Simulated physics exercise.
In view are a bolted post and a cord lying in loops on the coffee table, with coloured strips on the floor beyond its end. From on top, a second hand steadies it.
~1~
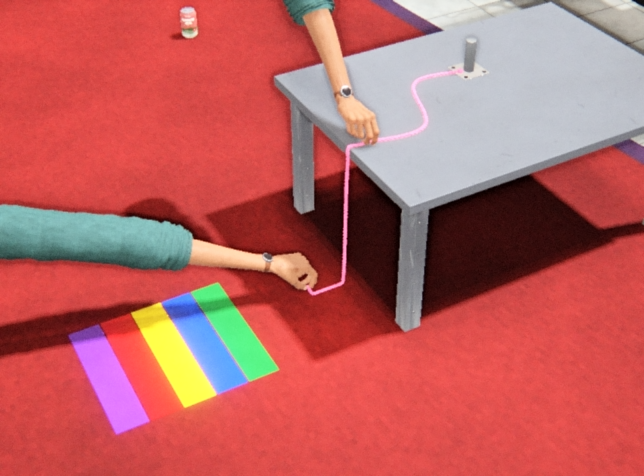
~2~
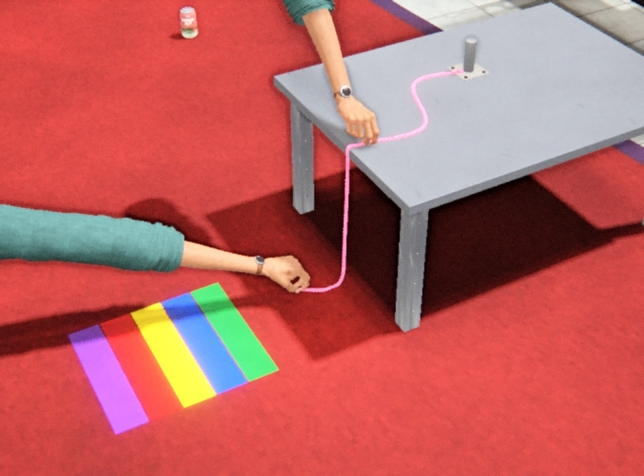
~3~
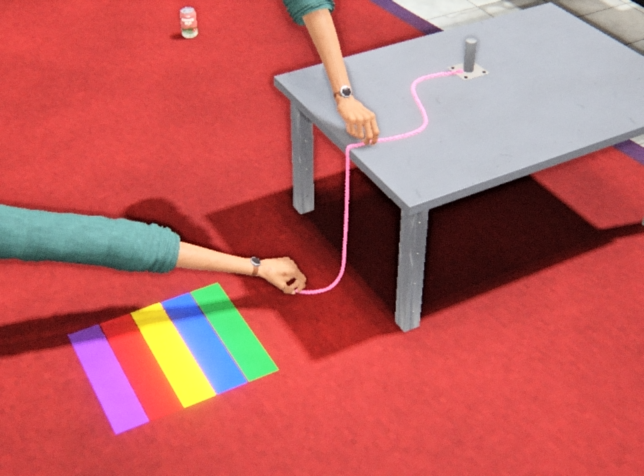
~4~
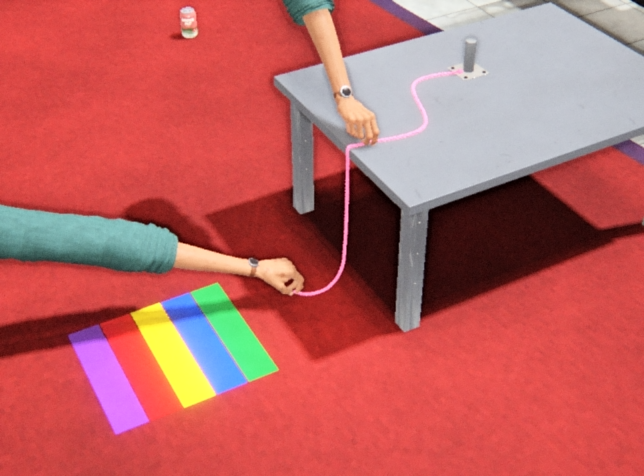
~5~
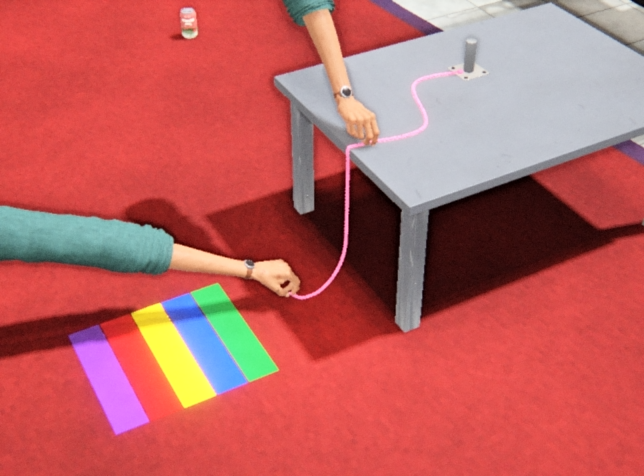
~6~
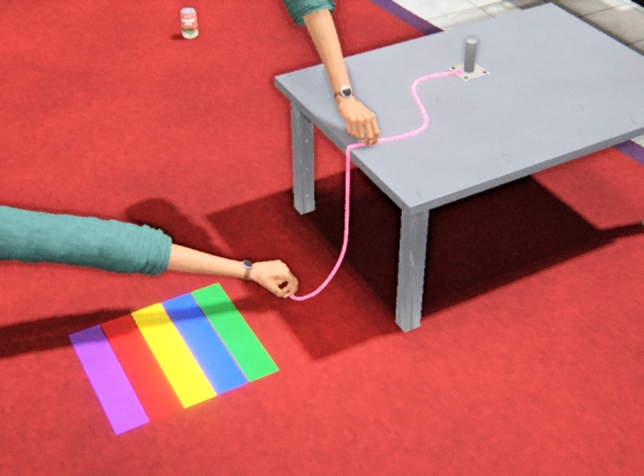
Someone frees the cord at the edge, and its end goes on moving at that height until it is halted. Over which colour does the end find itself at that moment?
I would say over yellow.
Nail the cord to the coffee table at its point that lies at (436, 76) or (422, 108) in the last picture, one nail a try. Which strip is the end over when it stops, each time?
Colour per try: Yellow / blue.
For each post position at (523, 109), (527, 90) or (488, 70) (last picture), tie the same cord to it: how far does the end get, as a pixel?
Try 1 about (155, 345), try 2 about (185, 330), try 3 about (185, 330).
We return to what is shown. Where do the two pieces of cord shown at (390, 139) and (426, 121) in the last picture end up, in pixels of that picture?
They end up at (343, 145) and (381, 121).
A little later, end near (227, 316); over green.
Next, end near (187, 331); over blue.
When it is tight, end near (162, 340); over yellow. The end stops over the yellow strip.
